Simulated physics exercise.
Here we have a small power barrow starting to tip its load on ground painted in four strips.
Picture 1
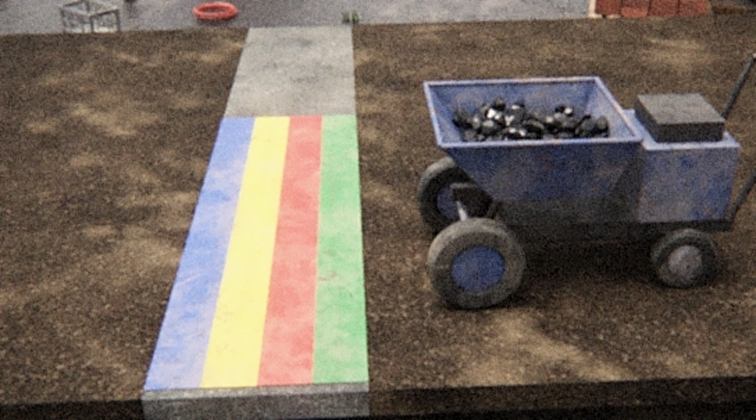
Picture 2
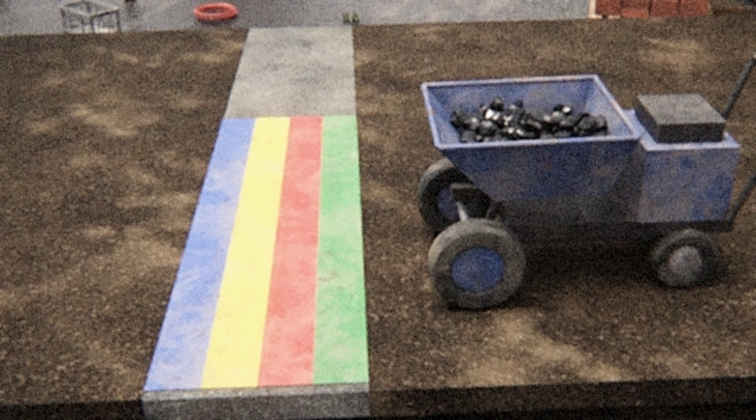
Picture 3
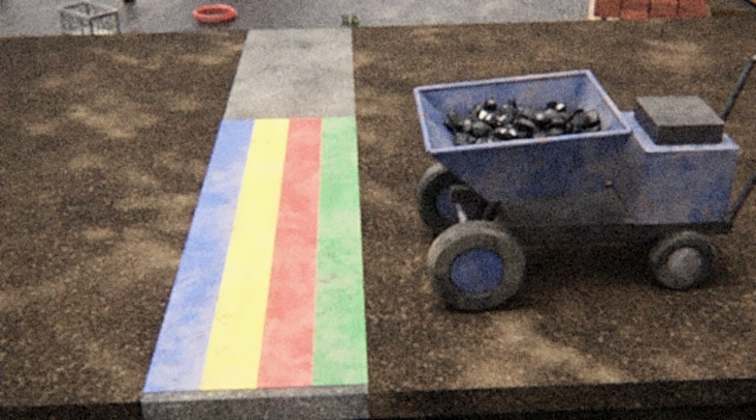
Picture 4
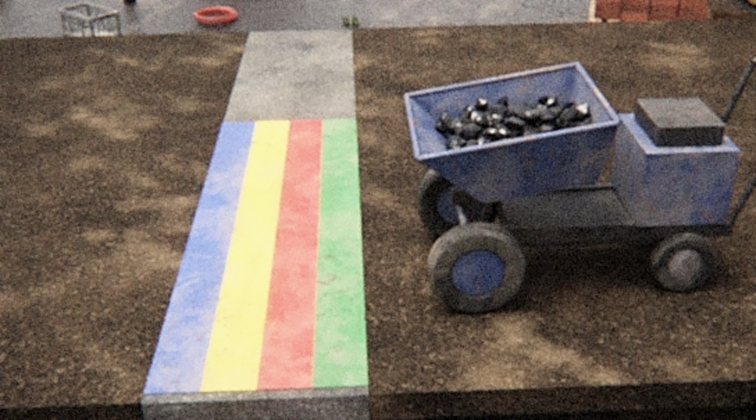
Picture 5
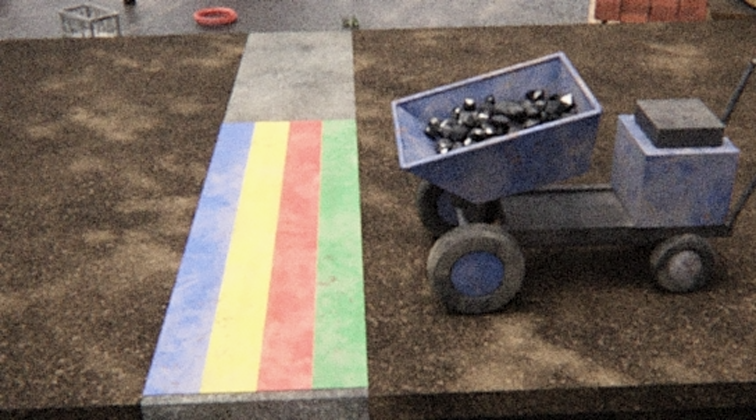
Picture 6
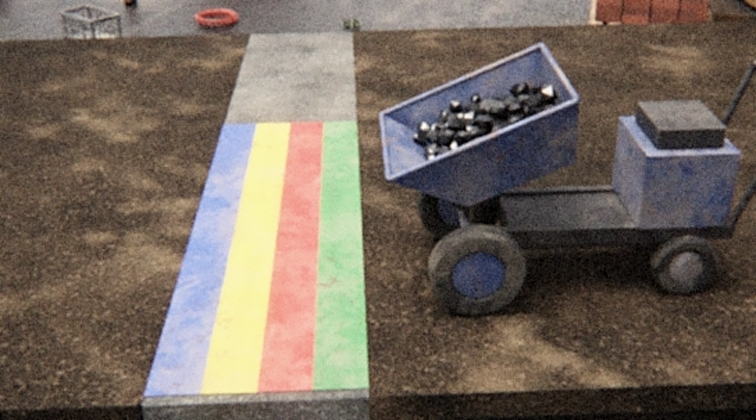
Blue skip of black lumps tilting steadily leftward on a small four-wheeled barrow beside blue, yellow, red and green ground strips.
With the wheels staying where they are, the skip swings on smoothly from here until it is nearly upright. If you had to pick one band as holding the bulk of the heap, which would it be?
I would pick red.
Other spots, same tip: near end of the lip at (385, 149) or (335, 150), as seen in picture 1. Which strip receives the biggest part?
First spot: That yellow strip; second spot: The strip in blue.
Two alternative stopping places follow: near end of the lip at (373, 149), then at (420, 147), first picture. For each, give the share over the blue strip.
In order, 20 % followed by 10 %.
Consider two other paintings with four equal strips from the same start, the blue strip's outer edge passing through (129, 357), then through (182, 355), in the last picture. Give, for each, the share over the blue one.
I'd say about 0 % for the first and about 10 % for the second.
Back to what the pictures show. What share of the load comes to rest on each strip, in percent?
Percentages: Green 15, red 35, yellow 20, blue 5.
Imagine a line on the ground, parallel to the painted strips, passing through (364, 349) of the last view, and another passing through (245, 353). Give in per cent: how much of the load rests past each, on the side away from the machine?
80 % and 20 %, in that order.
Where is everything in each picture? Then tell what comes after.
Lip of the skip at (441, 147), level; top of the load at (533, 127), lumps of coal; green strip at (340, 339); red strip at (288, 341); yellow strip at (236, 342); blue strip at (183, 344), in the first picture.
Lip of the skip at (439, 148), tipped barely; top of the load at (545, 136), in the second picture.
Lip of the skip at (430, 153), tipped barely; top of the load at (538, 134), in the third picture.
Lip of the skip at (418, 159), tipped a little; top of the load at (528, 132), in the fourth picture.
Lip of the skip at (404, 168), tipped clearly; top of the load at (541, 123), in the fifth picture.
Lip of the skip at (389, 180), tipped clearly; top of the load at (525, 118); green strip at (340, 345); red strip at (288, 347); yellow strip at (236, 349); blue strip at (183, 351), in the sixth picture.
Soon after the last picture, skip tipped steeply; all in the skip.
A little later, skip tipped right over; about two thirds in the skip; a small part over the green strip; about a quarter over the red strip; a stray few over the yellow strip.
Later still, skip tipped right over; about a quarter in the skip; a small part over the green strip; about a third over the red strip; about a quarter over the yellow strip; a small part over the blue strip; a stray few off the paint.
At rest, skip tipped right over; about a quarter in the skip; a small part over the green strip; about a third over the red strip; about a quarter over the yellow strip; a small part over the blue strip; a small part off the paint.
